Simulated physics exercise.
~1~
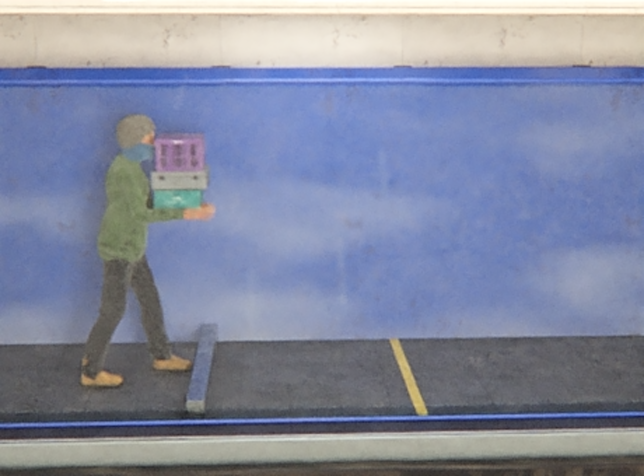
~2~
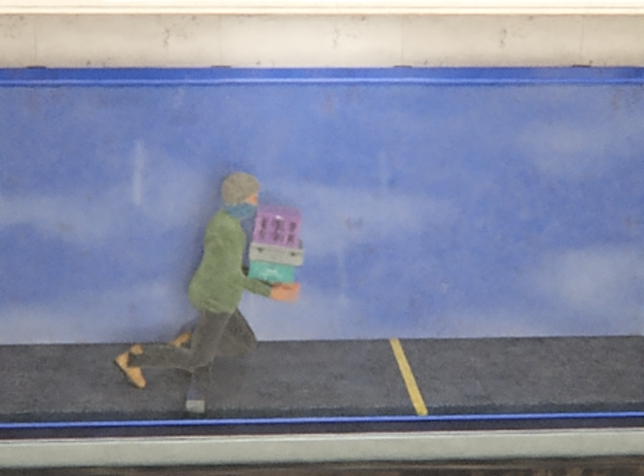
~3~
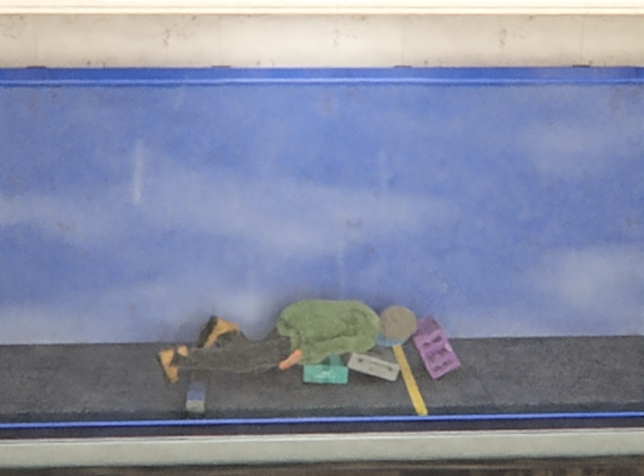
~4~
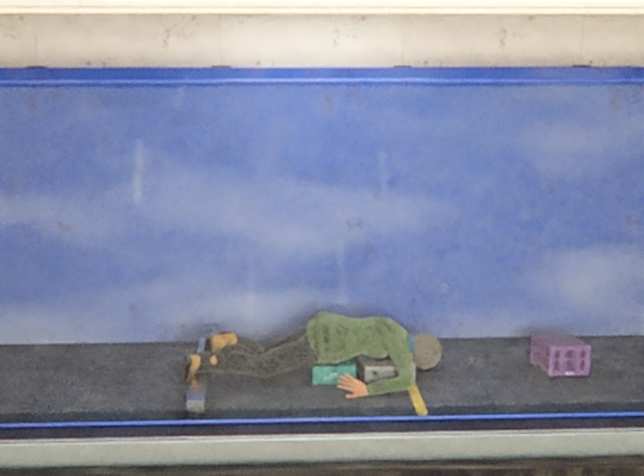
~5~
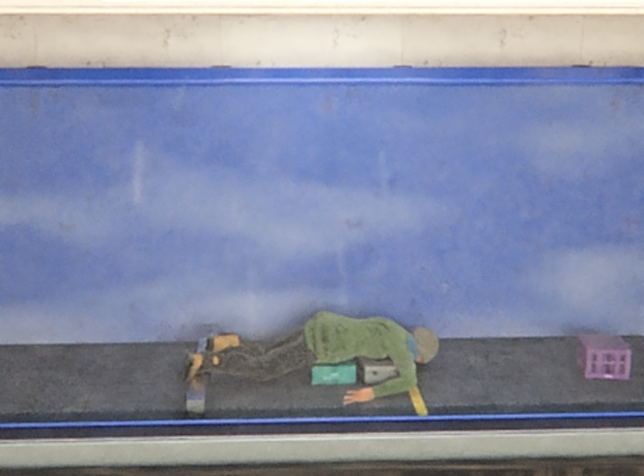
A person in a green top carrying a stack of three boxes pitched forward over a low rail and fell face down, landing on the teal and grey ones just short of the yellow line, while the purple crate tumbled across it to the right.
